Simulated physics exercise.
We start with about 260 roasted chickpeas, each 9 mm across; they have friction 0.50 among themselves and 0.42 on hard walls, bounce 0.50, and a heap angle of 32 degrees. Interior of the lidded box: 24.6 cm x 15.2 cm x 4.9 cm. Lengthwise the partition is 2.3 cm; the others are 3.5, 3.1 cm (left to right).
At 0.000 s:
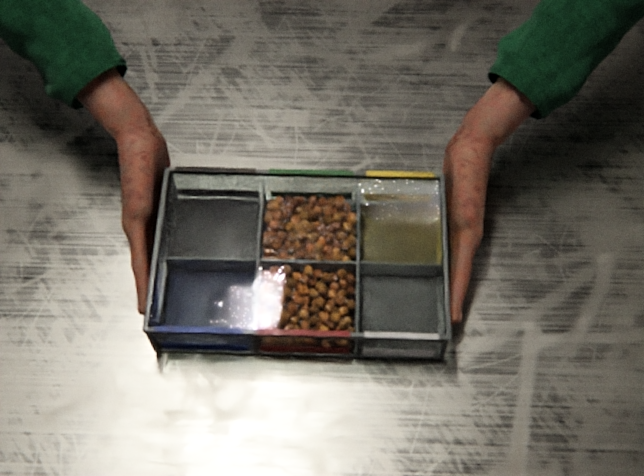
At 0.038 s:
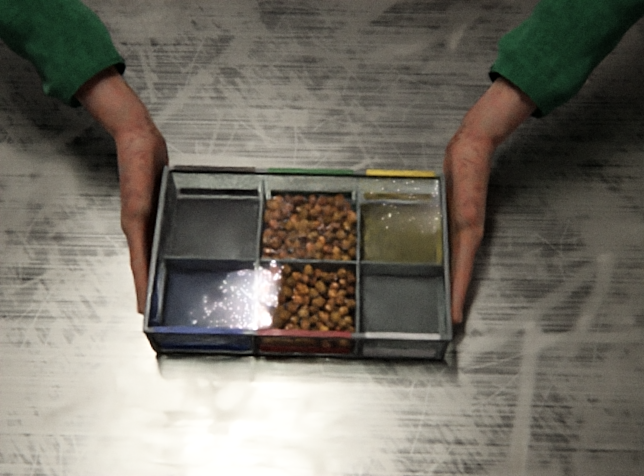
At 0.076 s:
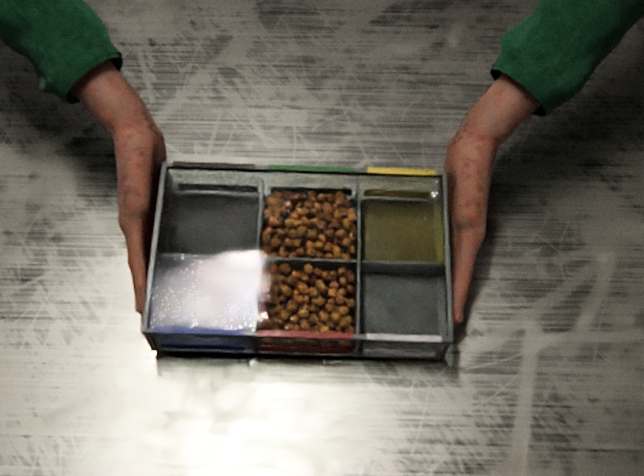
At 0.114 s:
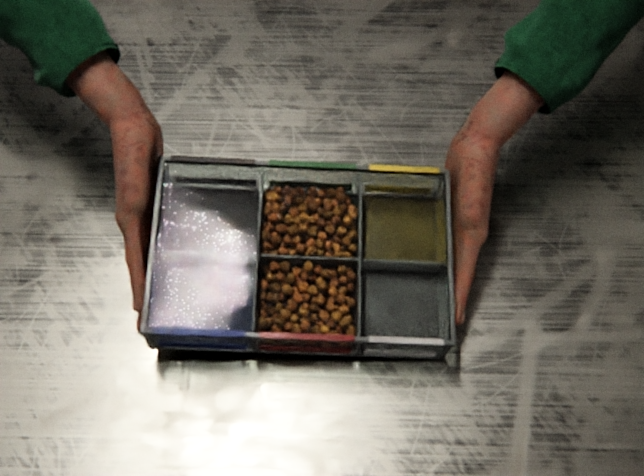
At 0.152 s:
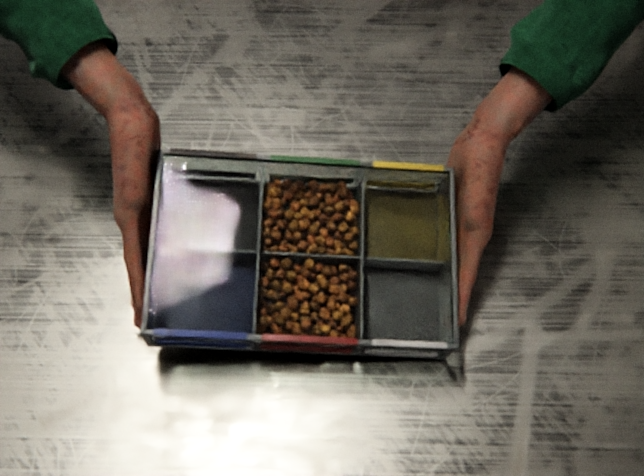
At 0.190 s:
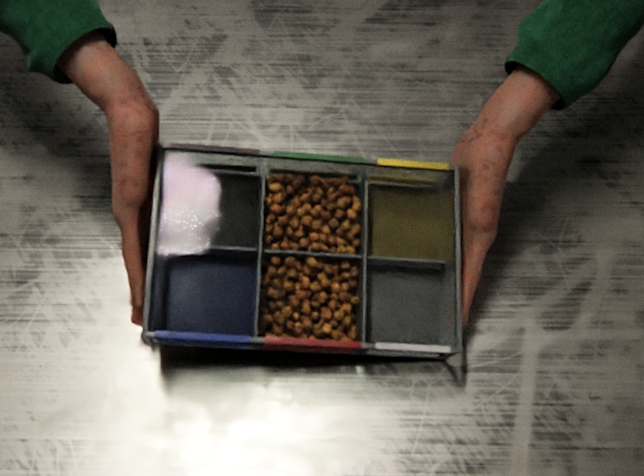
To begin with, two hands in green sleeves hold a clear-lidded, six-compartment box nearly level, with roasted chickpeas filling the two middle sections. The hands then tilt it slightly, lowering its front right corner, while a bright reflection slides across the left compartments and the chickpeas stay in their sections.
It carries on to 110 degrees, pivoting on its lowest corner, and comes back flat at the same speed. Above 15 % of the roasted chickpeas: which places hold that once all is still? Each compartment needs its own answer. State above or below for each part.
Red: Above. Blue: Below. Green: Below. Yellow: Below. White: Above. Black: Below.
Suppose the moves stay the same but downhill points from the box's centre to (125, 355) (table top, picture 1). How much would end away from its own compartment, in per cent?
I'd say close to 35 %.
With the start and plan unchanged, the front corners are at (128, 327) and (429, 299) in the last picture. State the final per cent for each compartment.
Each compartment ends with, in per cent, red 35, blue 5, green 50, yellow 0, white 0 and black 10.
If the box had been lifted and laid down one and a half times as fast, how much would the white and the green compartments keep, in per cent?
You'd end up with white at 20 percent and green at 10 percent.
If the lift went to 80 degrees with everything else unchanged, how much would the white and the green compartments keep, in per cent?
Shares after the change: White 20, green 25, per cent.
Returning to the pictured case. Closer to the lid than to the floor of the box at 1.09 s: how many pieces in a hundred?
Estimate: Near 70 per cent.
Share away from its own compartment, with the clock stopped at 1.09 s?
35 percent.
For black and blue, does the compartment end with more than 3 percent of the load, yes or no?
For black, it does not, for blue, it does not.
After 1.09 s, tilt 110 degrees; red 55 %, green 25 %, white 20 %.
Then, at 1.69 s, tilt 49 degrees; red 65 %, green 10 %, white 25 %.
Then, at 2.33 s, tilt 0 degrees; red 65 %, green 5 %, white 25 %.
By 2.7 s all is still; red 65 %, blue 0 %, green 5 %, yellow 0 %, white 25 %, black 0 %.
